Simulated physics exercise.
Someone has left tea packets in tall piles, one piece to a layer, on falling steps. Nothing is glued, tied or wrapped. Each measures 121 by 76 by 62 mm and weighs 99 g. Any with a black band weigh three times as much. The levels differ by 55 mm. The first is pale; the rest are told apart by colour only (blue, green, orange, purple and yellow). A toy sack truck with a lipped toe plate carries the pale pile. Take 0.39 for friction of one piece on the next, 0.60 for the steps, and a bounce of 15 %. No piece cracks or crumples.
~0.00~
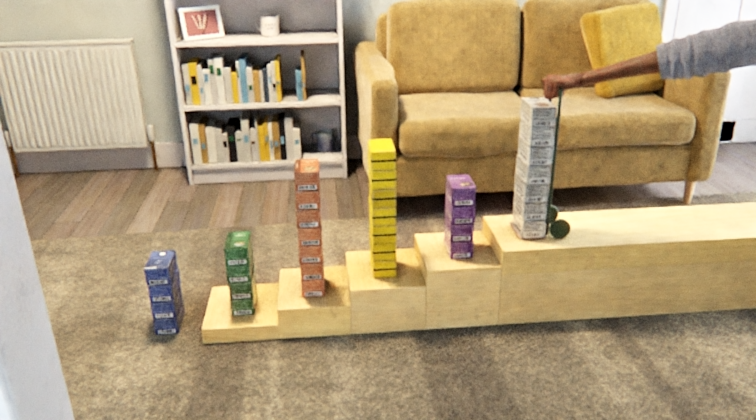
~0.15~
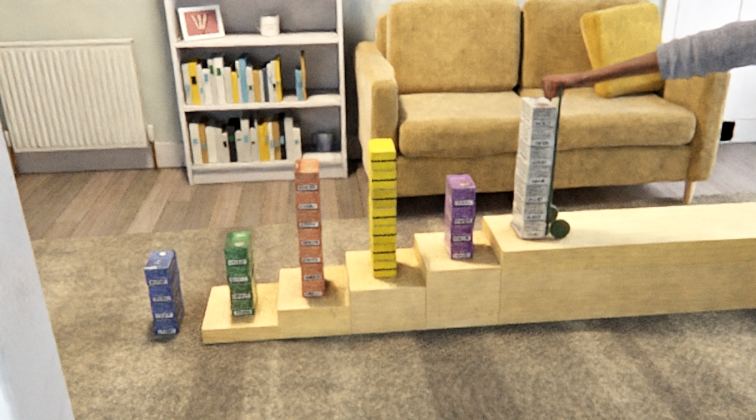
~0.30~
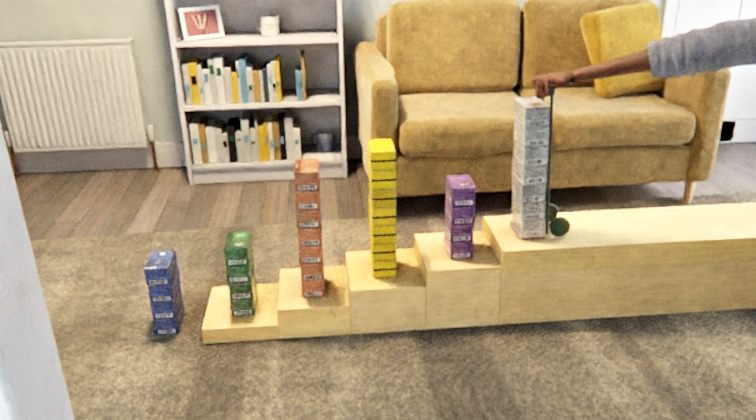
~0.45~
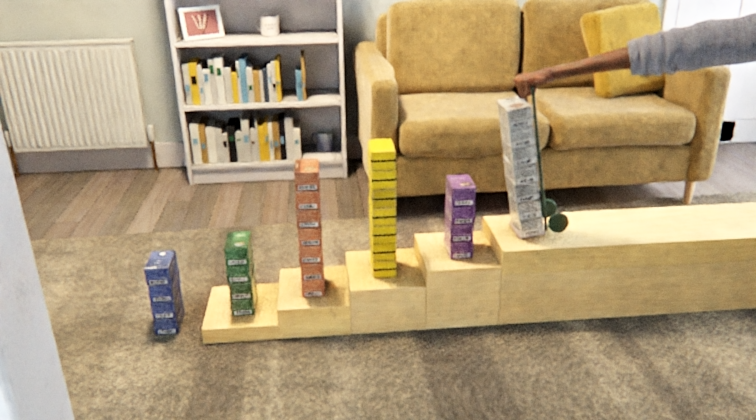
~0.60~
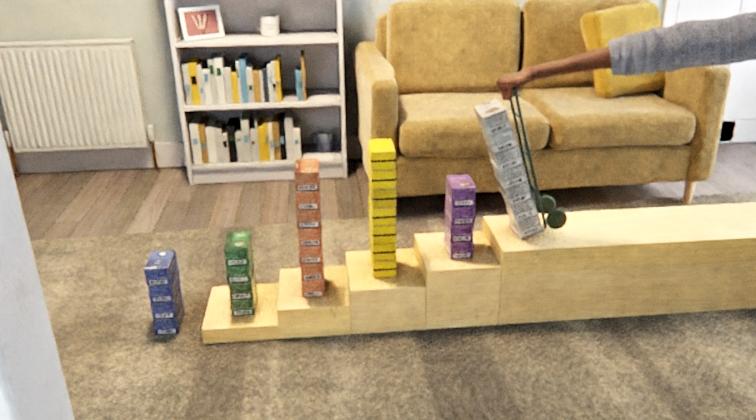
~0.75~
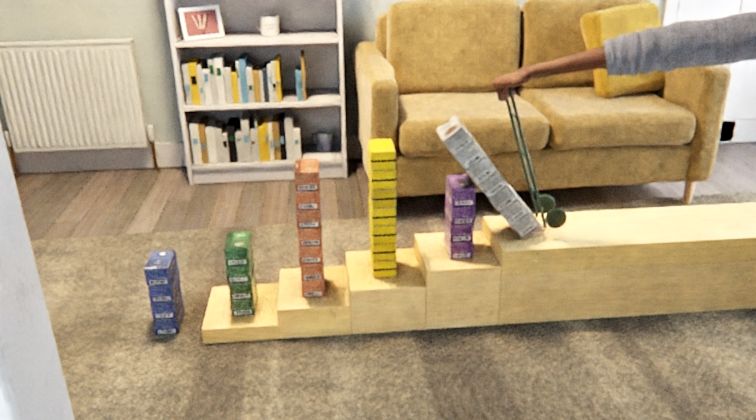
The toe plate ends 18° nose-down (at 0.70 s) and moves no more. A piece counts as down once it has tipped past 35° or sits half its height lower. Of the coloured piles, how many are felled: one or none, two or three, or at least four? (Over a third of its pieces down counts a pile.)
The toll is at most one.
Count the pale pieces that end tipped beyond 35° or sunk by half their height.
The count is 7.
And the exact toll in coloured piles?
The count is 1.
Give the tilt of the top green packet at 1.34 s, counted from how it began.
About 0°.
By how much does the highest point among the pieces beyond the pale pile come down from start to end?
About 0 cm.
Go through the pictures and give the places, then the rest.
In the first frame (places mark the middle of the side facing us), truck frame (558, 121) 0° forward; top purple packet (464, 197); top green packet (237, 257); the rest undisturbed.
The second frame shows truck frame (558, 121) 0° forward; top yellow packet (384, 161).
The third frame shows truck frame (551, 120) 3° forward, top of the pale pile leaning 3°; top yellow packet (384, 161); the rest undisturbed.
The fourth frame shows truck frame (536, 119) 10° forward, top of the pale pile leaning 10°; top yellow packet (384, 161); the rest undisturbed.
The fifth frame shows truck frame (521, 119) 16° forward, top of the pale pile leaning 20°; top yellow packet (384, 161); the rest undisturbed.
The sixth frame shows truck frame (518, 120) 18° forward, top of the pale pile leaning 38°; top purple packet (464, 197); top yellow packet (384, 161); the rest undisturbed.
After 0.81 s, 7 of the pale pile down; none of the 26 other packets down, 1 disturbed; top purple packet shifted 9 mm.
After 0.92 s, 7 of the pale pile down; none of the 26 other packets down, 3 disturbed; top purple packet shifted 29 mm.
After 1.10 s, 7 of the pale pile down; none of the 26 other packets down, 4 disturbed; top purple packet leaning 15°.
After 1.34 s, 7 of the pale pile down; 3 of the 26 other packets down; top purple packet leaning 41°, 46 mm lower.
At rest (1.9 s), 7 of the pale pile down; 3 of the 26 other packets down; top purple packet leaning 47°, 6 cm lower; top yellow packet shifted 8 mm. Wrecked, purple. As the last picture would show them, middles, top purple packet near (410, 209), top yellow packet near (379, 155).
